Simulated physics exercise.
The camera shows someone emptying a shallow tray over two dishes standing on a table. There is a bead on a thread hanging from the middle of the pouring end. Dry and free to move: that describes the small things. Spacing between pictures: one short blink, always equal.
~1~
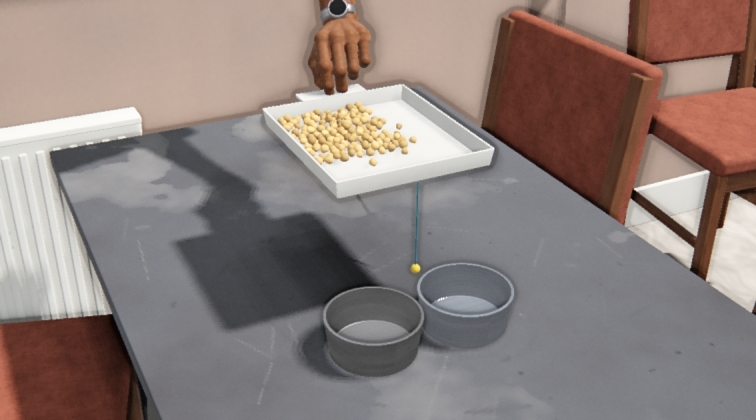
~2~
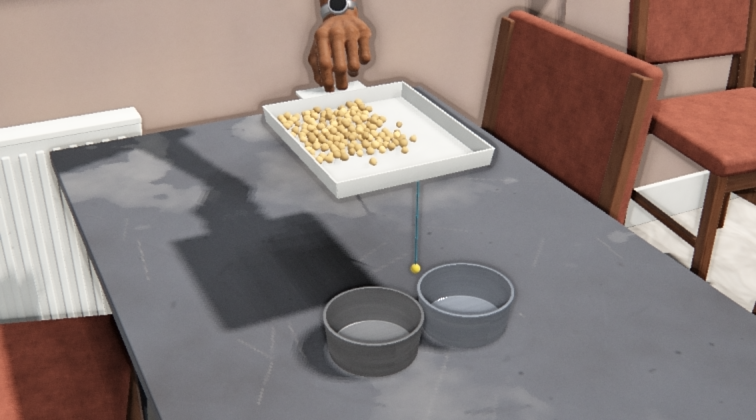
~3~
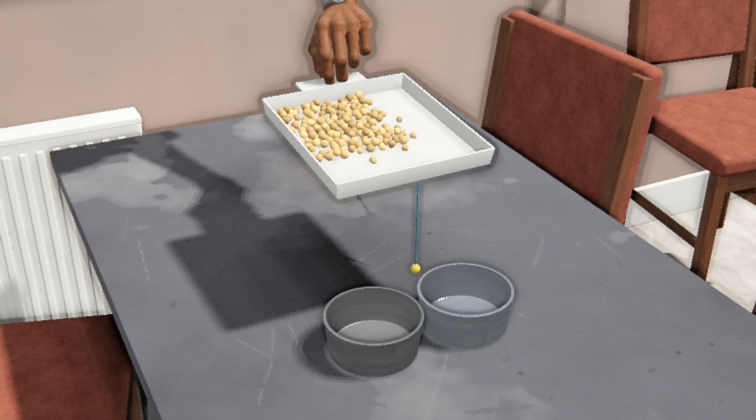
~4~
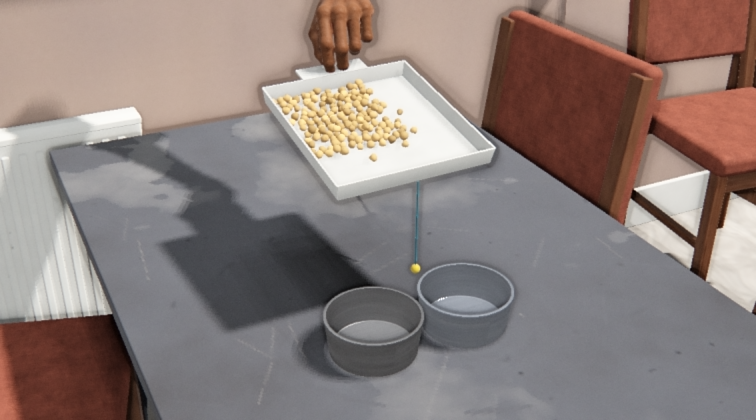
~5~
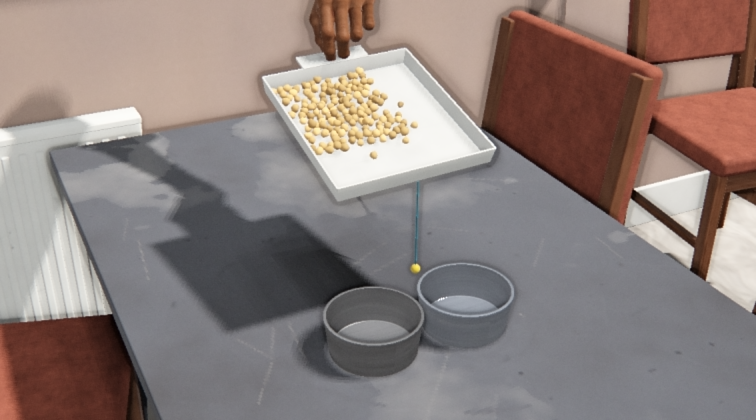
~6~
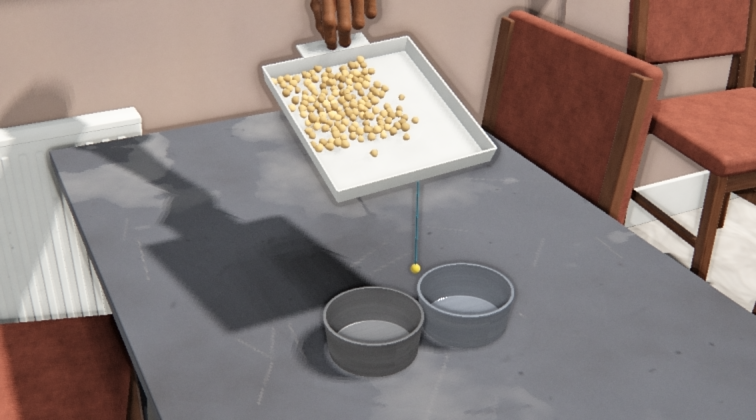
In this clip, a hand tilts a shallow white tray of dried chickpeas above two dishes on a grey table, raising its far end gradually while the front left corner dips slightly and the bead hanging on a thread stays still.
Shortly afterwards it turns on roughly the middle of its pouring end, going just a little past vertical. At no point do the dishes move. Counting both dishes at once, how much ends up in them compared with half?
Between them they hold more than half.
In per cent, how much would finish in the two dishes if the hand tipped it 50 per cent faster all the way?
It would be some 90 in a hundred.
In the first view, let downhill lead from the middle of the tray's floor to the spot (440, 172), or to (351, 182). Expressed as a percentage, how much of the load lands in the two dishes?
70 % and 40 %.
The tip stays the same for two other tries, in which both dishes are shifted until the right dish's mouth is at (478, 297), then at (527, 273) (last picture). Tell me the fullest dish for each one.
The dish at left, then the dish at left.
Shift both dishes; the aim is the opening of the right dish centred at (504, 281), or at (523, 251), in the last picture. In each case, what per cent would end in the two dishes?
60 %, then 0 %.
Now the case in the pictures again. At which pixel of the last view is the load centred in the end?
Roughly at pixel (388, 344).
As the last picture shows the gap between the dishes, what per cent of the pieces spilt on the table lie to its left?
It comes to near 40 percent of the spill.
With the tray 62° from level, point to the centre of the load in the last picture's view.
The load is centred around (376, 151).
Just after the last frame, tray tipped steeply; every one on the tray.
A moment on, tray tipped past a quarter turn; almost all on the tray; just a few in the left dish; just a few in the right dish; just a few outside both; just a few in the air.
Further on, tray tipped past a quarter turn; roughly two thirds in the left dish; roughly a quarter in the right dish; about a tenth outside both.
When it is over, tray tipped past a quarter turn; roughly two thirds in the left dish; roughly a quarter in the right dish; about a tenth outside both.
